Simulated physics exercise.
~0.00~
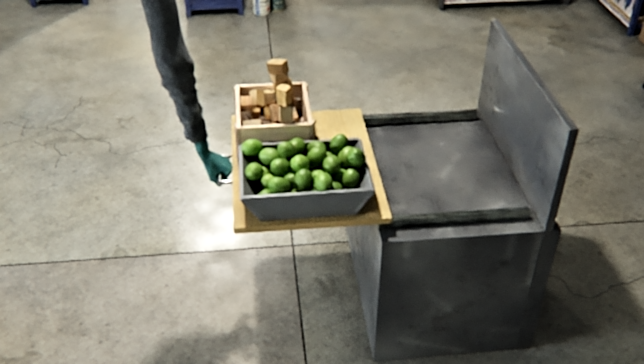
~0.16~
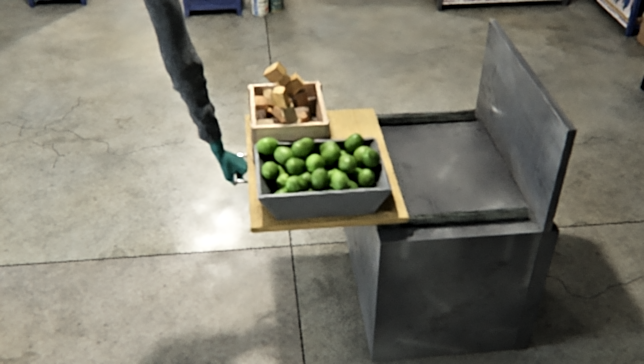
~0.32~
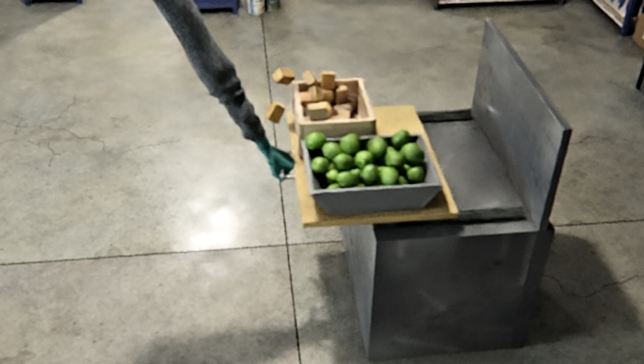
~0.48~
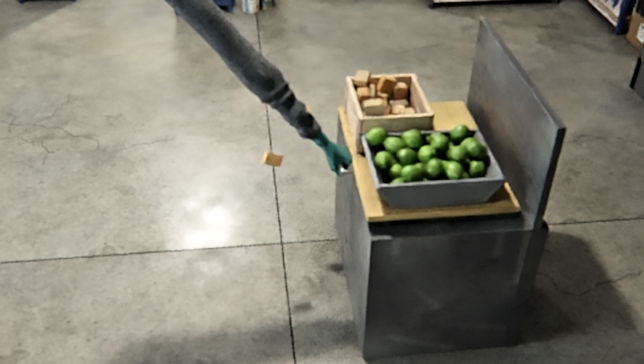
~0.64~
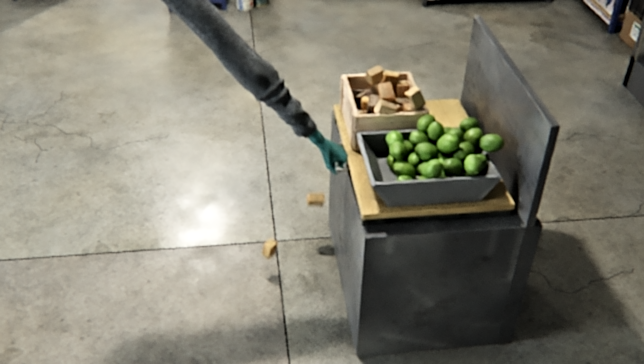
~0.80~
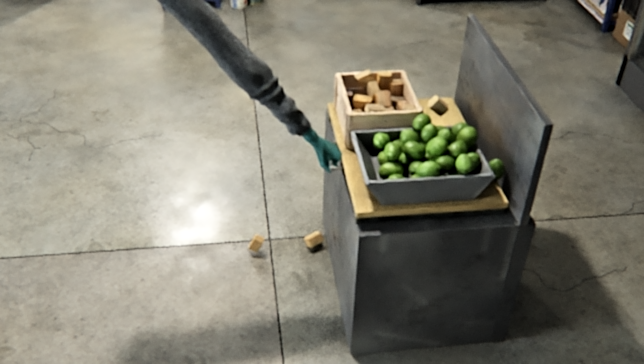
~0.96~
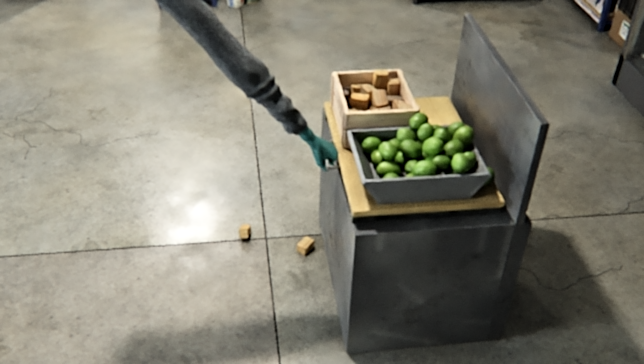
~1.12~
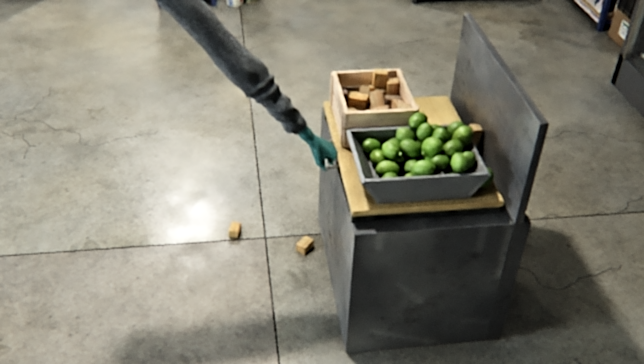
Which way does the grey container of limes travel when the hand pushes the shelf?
The grey container moves to the right, carried along with the shelf toward the back panel.
